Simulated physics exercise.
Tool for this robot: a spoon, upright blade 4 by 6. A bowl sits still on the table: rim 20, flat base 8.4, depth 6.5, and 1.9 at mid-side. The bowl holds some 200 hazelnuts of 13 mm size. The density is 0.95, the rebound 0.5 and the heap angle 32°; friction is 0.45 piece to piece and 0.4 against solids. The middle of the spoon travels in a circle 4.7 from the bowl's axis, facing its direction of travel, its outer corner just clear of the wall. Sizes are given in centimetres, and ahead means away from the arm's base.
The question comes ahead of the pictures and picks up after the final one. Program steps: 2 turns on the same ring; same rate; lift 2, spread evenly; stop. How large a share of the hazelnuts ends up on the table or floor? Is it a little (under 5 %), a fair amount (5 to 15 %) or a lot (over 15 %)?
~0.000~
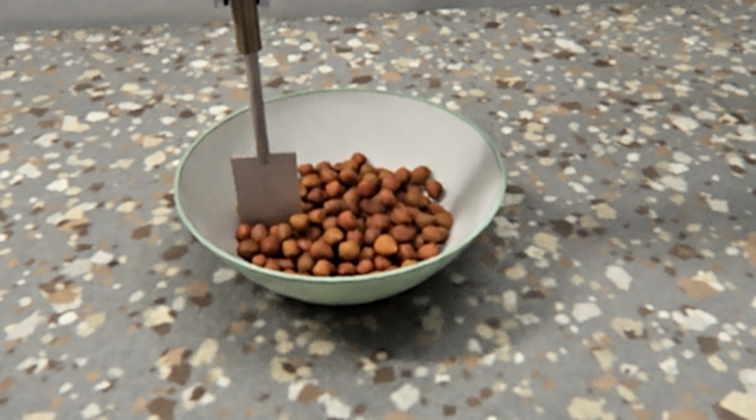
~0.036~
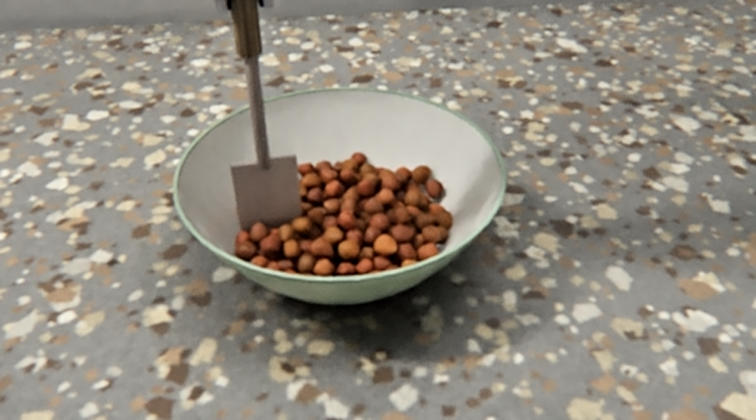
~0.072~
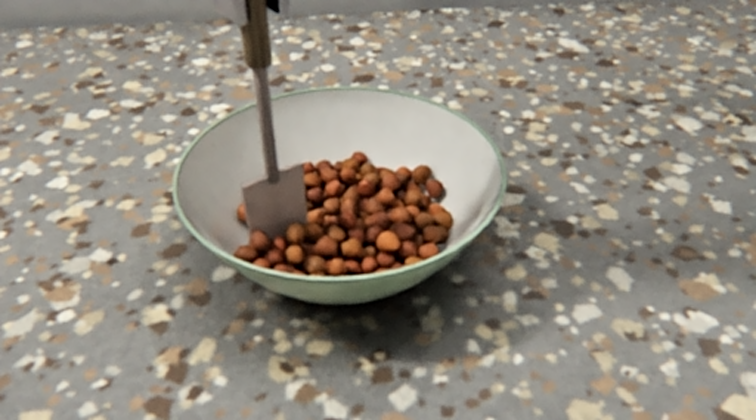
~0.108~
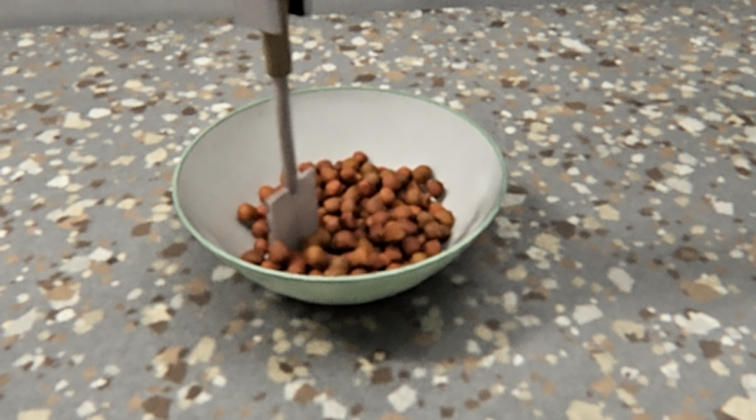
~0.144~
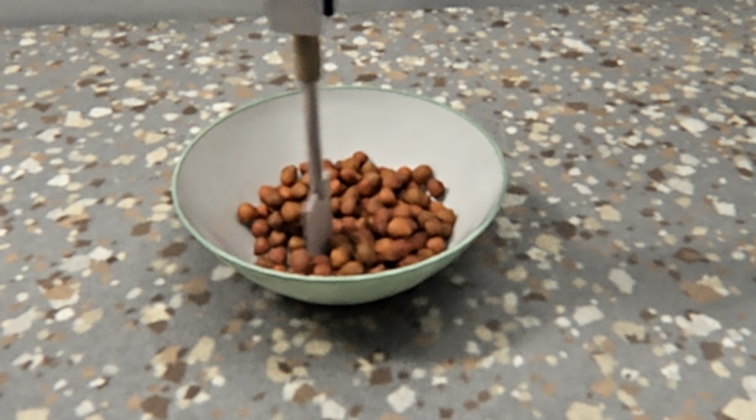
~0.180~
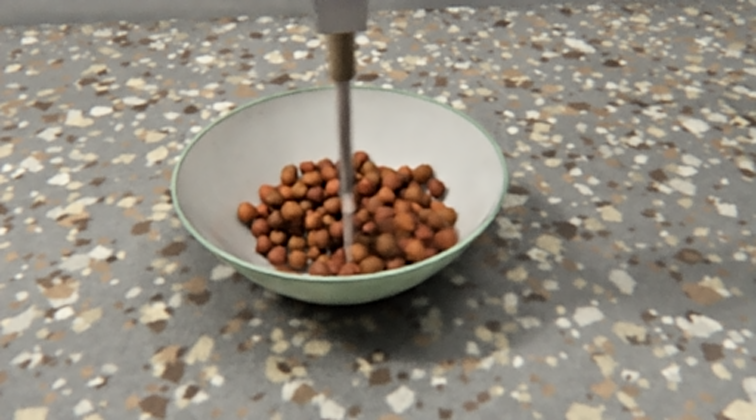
A little, under 5 %.
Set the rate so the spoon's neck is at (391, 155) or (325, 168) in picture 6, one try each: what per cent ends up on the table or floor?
About 10 and 0 per cent.
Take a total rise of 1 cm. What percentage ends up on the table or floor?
Result: Roughly 5 %.
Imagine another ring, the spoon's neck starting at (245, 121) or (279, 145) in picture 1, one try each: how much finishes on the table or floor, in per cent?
Close to 5 and 0 in a hundred.
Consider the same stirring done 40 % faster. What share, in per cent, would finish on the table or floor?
It would come to around 10 percent.
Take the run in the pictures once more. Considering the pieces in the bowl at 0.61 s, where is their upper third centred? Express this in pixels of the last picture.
Roughly at (252, 200).
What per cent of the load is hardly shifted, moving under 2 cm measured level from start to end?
Some 15 per cent.
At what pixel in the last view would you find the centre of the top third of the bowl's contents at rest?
I'd put it at about (344, 209).
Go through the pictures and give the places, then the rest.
In the first picture, spoon neck at (261, 134), 0° round; upper third of the load around (347, 218), from x 245 to 440, top at y 160; 197 in the bowl.
In the second picture, spoon neck at (261, 139), 9° round; upper third of the load around (346, 220), from x 245 to 440, top at y 160.
In the third picture, spoon neck at (270, 152), 30° round; upper third of the load around (342, 228), from x 245 to 440, top at y 160.
In the fourth picture, spoon neck at (289, 162), 51° round; upper third of the load around (348, 229), from x 250 to 445, top at y 160.
In the fifth picture, spoon neck at (316, 168), 71° round; upper third of the load around (361, 238), from x 250 to 445, top at y 160.
In the sixth picture, spoon neck at (346, 167), 92° round; upper third of the load around (379, 234), from x 250 to 450, top at y 160; 197 in the bowl.
After 0.61 s, 339° round, highest piece 7 above the table; 197 in the bowl.
After 1.04 s, 225° round, highest piece 7 above the table; 193 in the bowl, 3 on the table or floor, 1 in flight or on the tool.
After 1.45 s, 0° round, highest piece 5 above the table; 193 in the bowl, 4 on the table or floor.
After 2.15 s, 0° round, highest piece 5 above the table; 193 in the bowl, 4 on the table or floor.
At rest, 193 in the bowl, 4 on the table or floor. That is 2 % on the table or floor.
